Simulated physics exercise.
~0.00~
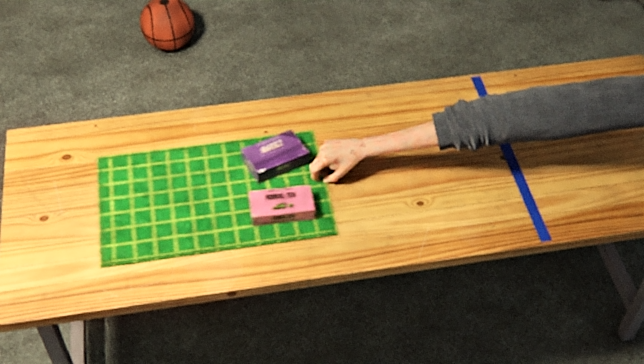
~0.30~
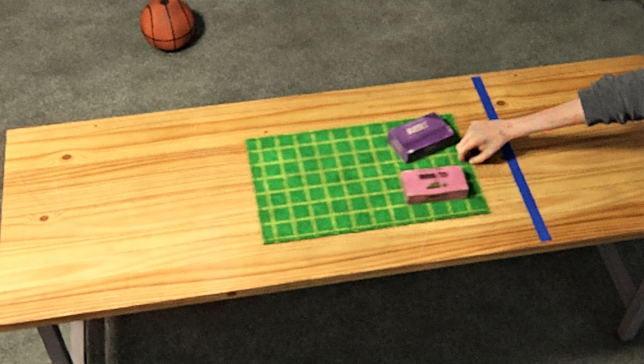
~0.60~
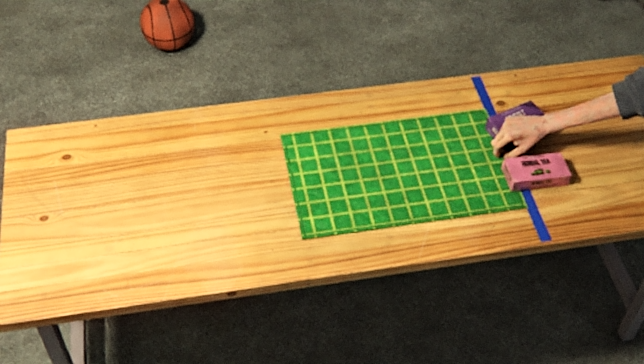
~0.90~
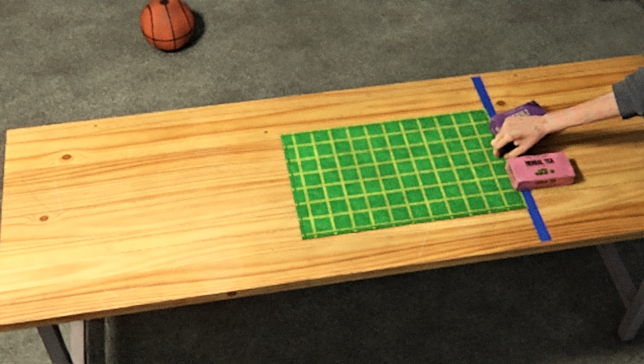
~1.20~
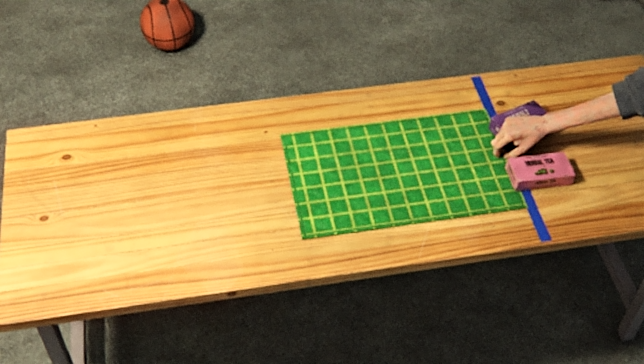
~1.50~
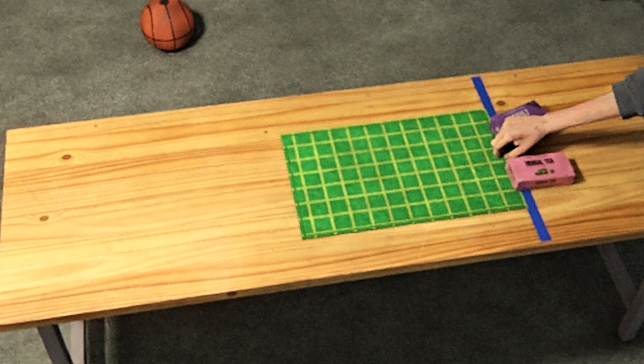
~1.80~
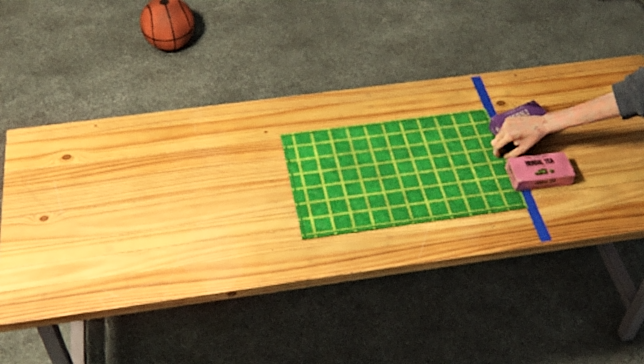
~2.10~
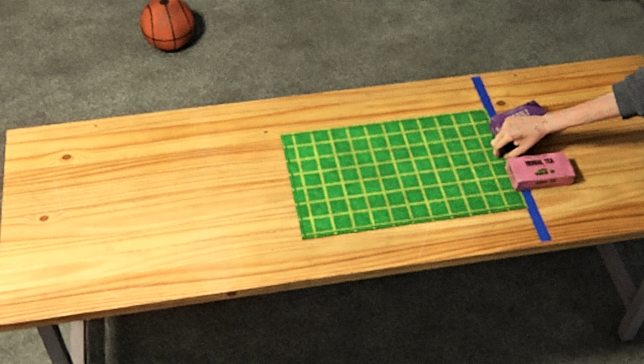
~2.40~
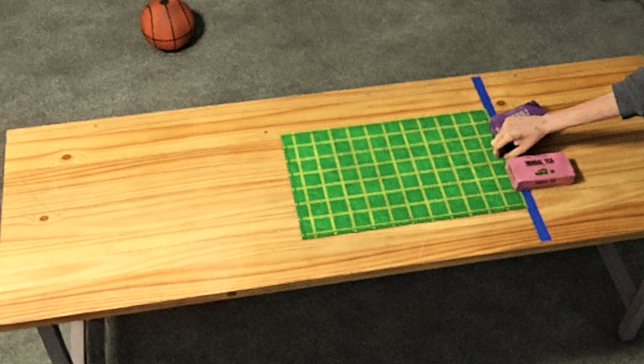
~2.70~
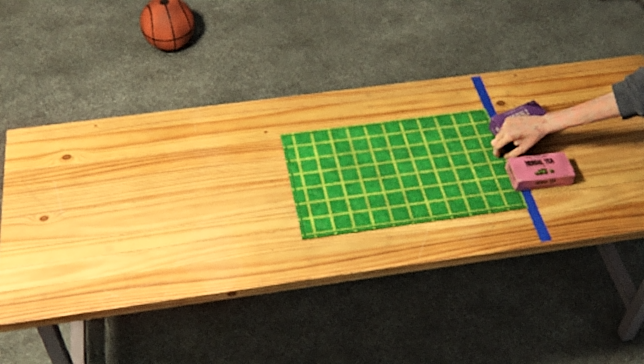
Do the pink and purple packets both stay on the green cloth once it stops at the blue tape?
No, both the pink packet and the purple packet slide off the front edge of the cloth and end up on the table just ahead of it.
